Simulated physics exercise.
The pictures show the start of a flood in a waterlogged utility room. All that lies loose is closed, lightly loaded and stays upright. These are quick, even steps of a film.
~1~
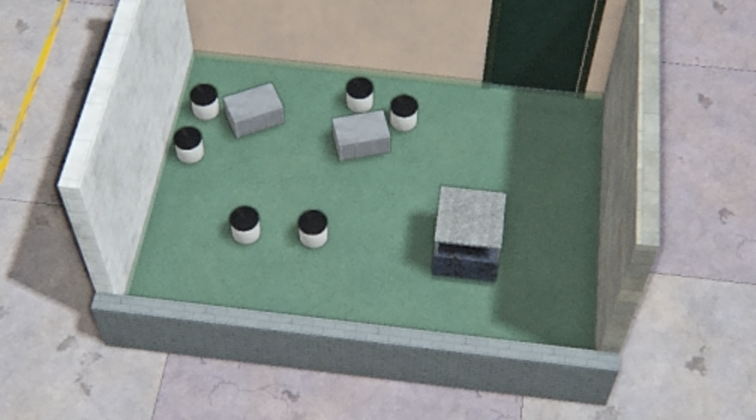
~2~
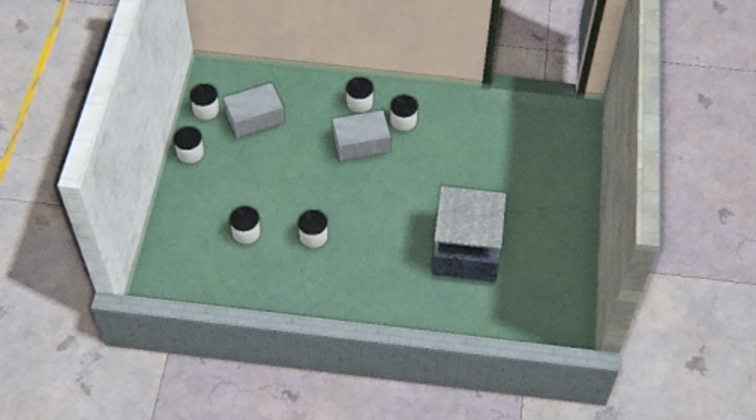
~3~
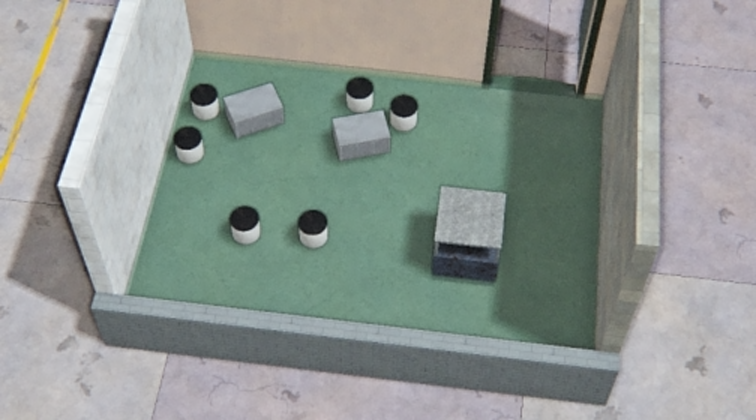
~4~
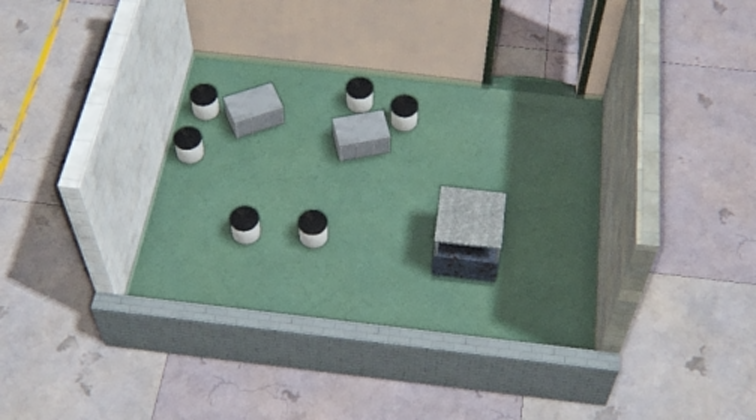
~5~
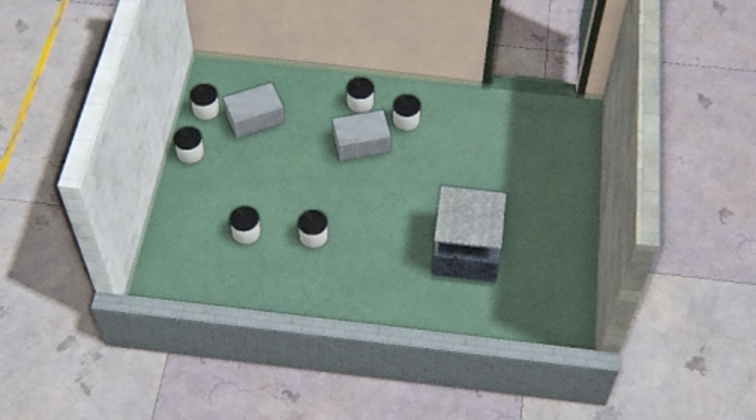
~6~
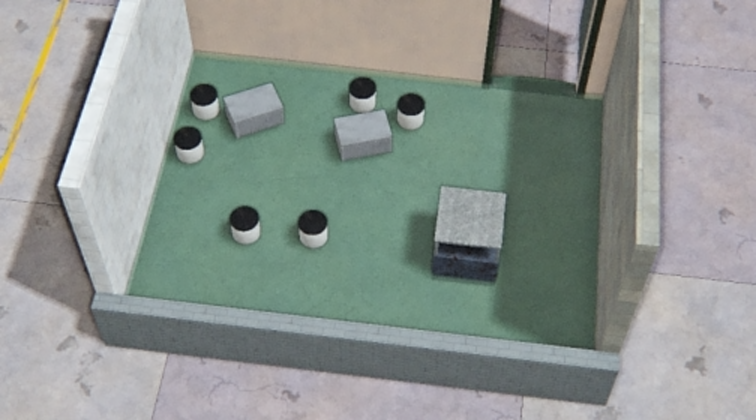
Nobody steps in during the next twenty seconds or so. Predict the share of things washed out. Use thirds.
Share: One to two thirds.
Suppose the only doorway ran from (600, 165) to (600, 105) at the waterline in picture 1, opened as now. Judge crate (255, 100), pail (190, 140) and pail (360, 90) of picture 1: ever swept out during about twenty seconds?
One after the other: Kept in, stays, out.
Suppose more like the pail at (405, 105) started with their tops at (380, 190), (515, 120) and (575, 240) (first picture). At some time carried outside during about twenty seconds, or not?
One after the other: Washed out, through, yes.
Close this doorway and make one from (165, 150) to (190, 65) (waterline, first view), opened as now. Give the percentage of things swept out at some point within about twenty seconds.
About 100 per cent.
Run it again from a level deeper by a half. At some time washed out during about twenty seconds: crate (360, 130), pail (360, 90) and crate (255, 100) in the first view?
One after the other: Carried outside, washed out, still in.
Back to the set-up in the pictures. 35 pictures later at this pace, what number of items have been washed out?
It comes to 3.
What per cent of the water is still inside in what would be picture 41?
Some 66 per cent.
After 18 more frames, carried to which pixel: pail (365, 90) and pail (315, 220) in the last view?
Roughly at (499, 78) and (356, 211).
A moment on, 0 of 8 are out; 8 afloat.
Next, 1 of 8 are out; 7 afloat.
Later, 3 of 8 are out; 5 afloat.
In the end, 3 of 8 are out; 5 afloat.
